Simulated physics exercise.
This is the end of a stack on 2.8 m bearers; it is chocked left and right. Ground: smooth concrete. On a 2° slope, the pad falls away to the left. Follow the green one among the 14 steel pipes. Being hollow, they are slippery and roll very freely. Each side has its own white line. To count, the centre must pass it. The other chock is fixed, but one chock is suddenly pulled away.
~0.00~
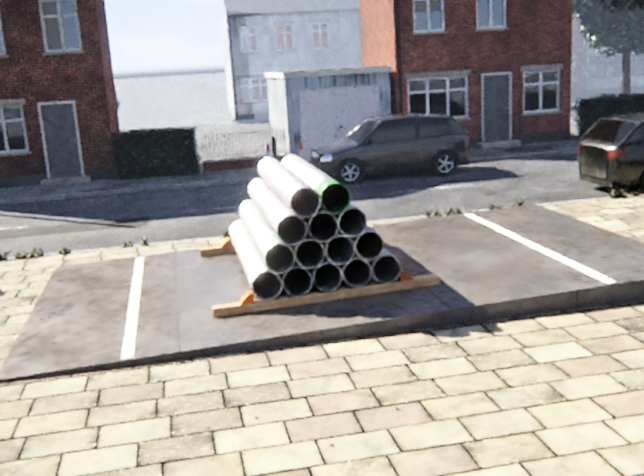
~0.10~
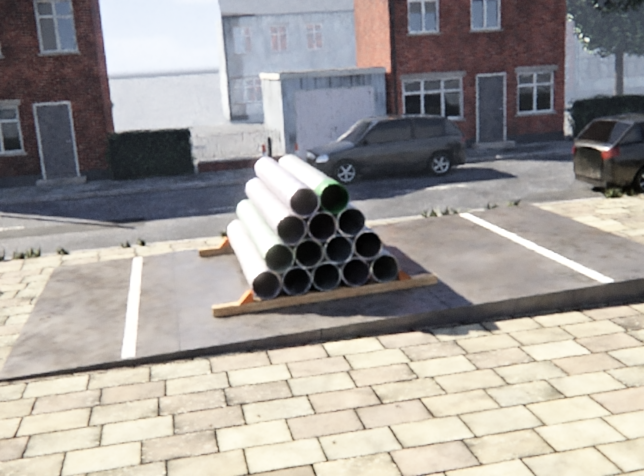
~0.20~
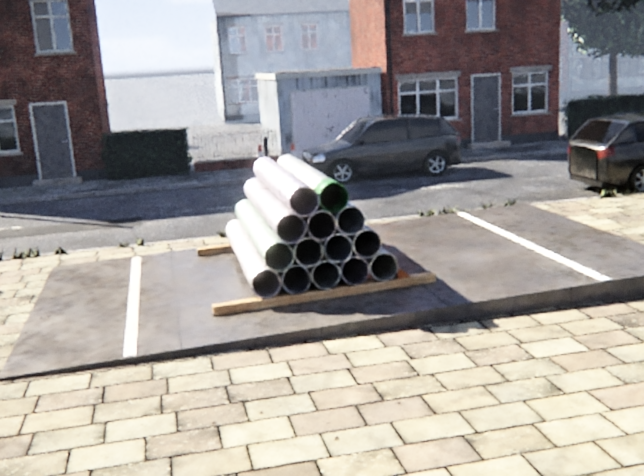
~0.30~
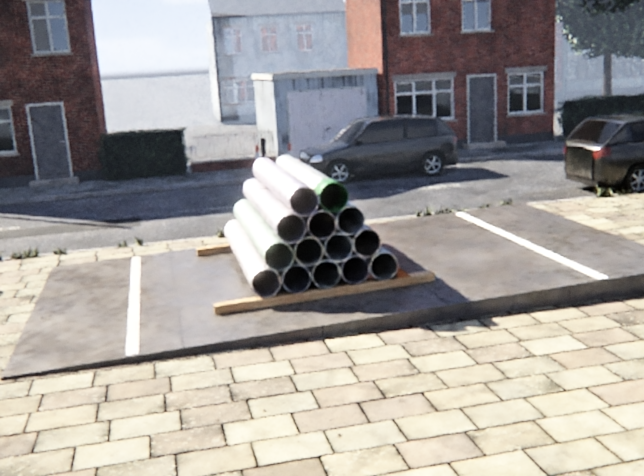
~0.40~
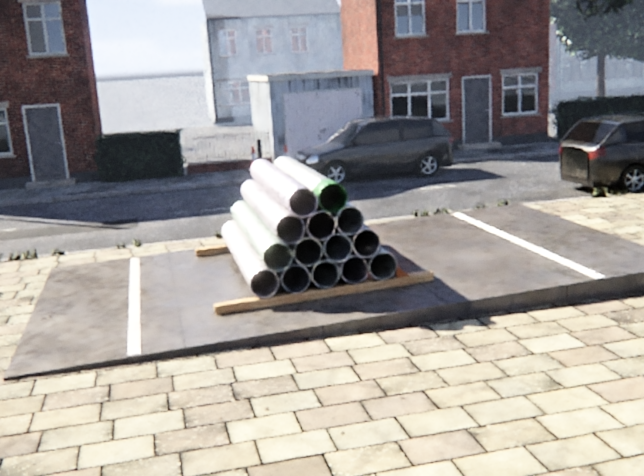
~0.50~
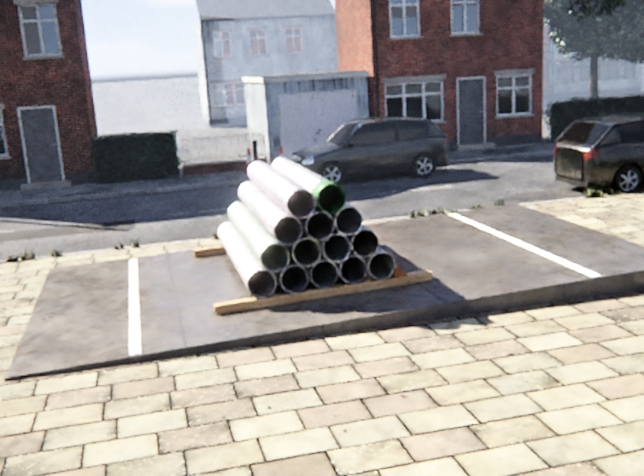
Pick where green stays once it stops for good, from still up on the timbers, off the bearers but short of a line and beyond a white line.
I would say green stays beyond a white line.
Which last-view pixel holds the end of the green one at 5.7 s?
Position: About (108, 307).
After 2.7 s, green is up on others, 100 cm from the bearers' left end, rolling left; 1 over a line so far.
After 5.7 s, green is past the left line; 7 over a line so far.
At the end (10.9 s), green is past the left line; 10 over a line so far.
